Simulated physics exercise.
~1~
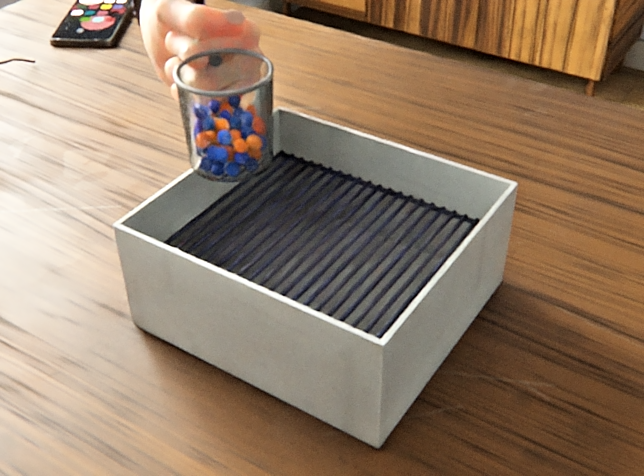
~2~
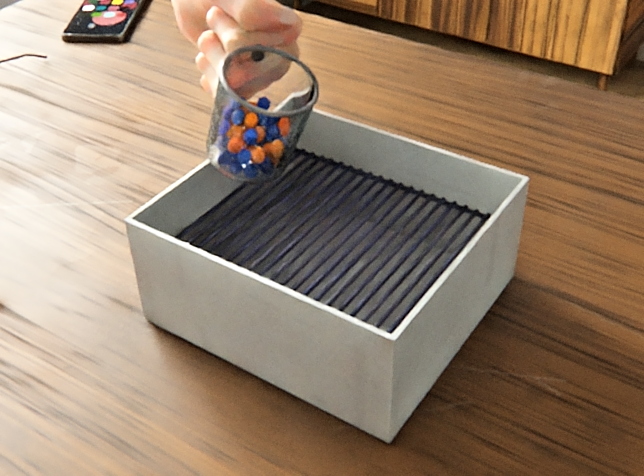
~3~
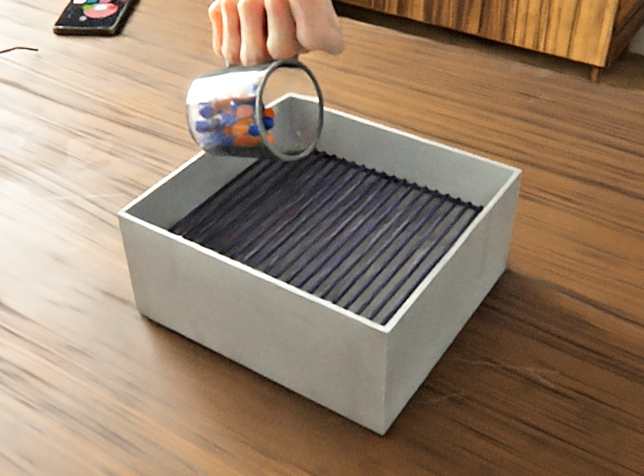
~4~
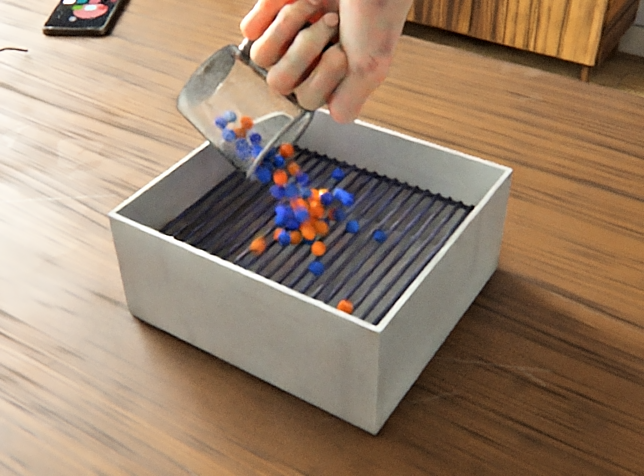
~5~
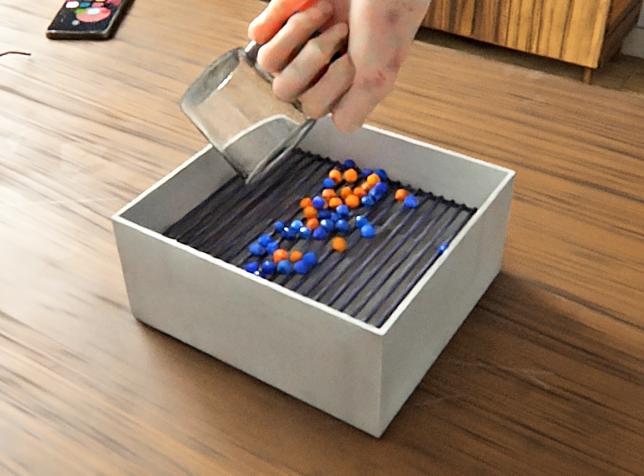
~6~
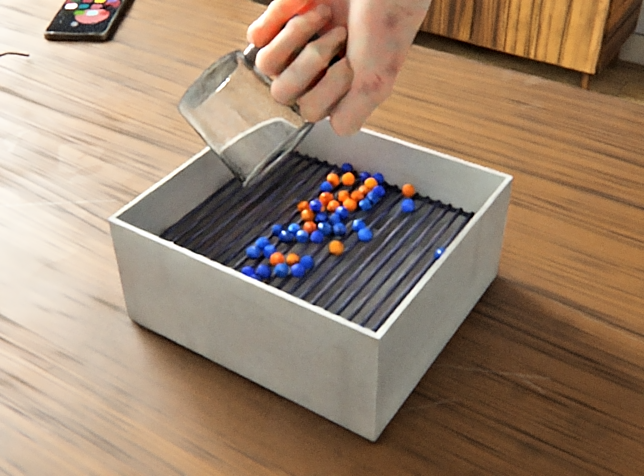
The clip opens on a hand holding a clear cup of small orange and blue pieces over a grey, open-topped box with a dark, ridged rack inside, set on a wooden table. The hand starts to tilt the cup, then turns it onto its side with the pieces still inside. It tips the cup further, mouth down, and the mixed pieces tumble out onto the rack. Soon the cup is empty, still held tilted above the box. The orange and blue pieces rest scattered together on top of the ridges, barely moving.
